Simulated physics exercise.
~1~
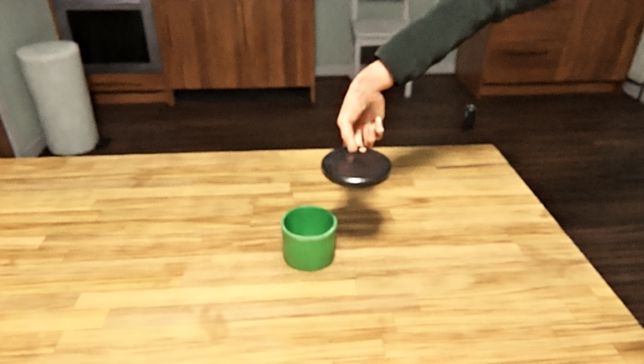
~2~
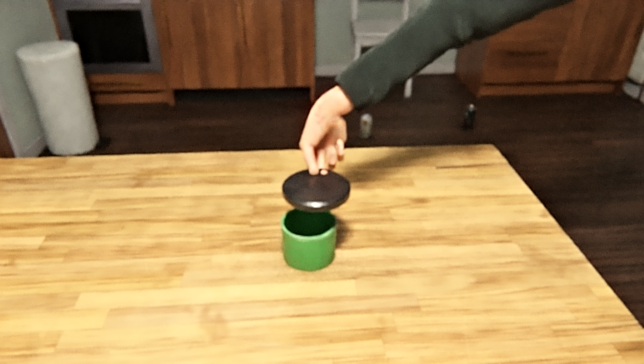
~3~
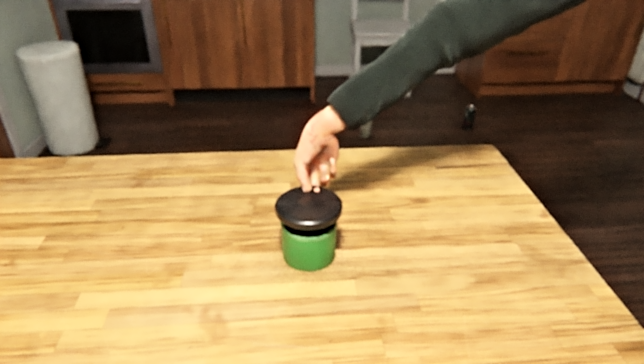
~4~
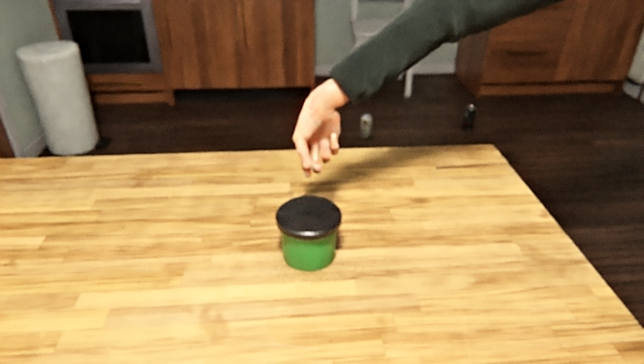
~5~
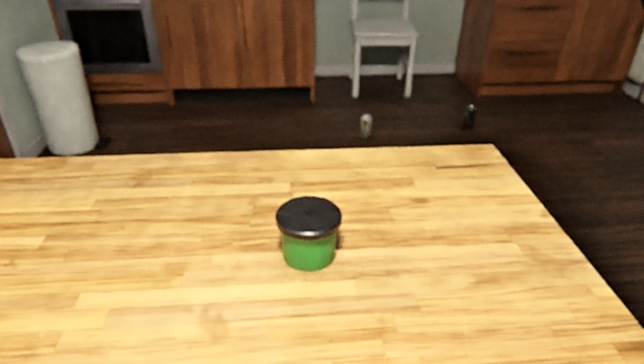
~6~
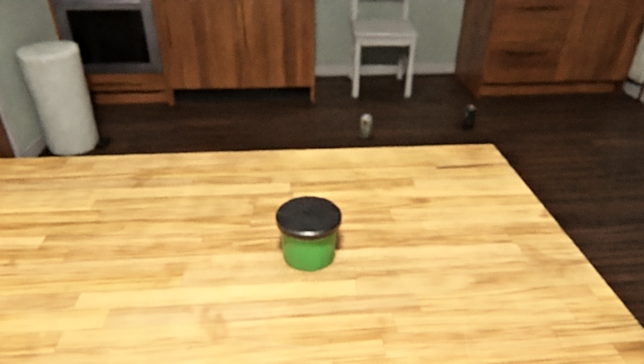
In the video, a hand holds a black coaster above and to the right of an open green container on a wooden table, moves it left and lowers it onto the rim. The hand lets go and withdraws, leaving the coaster covering the opening.
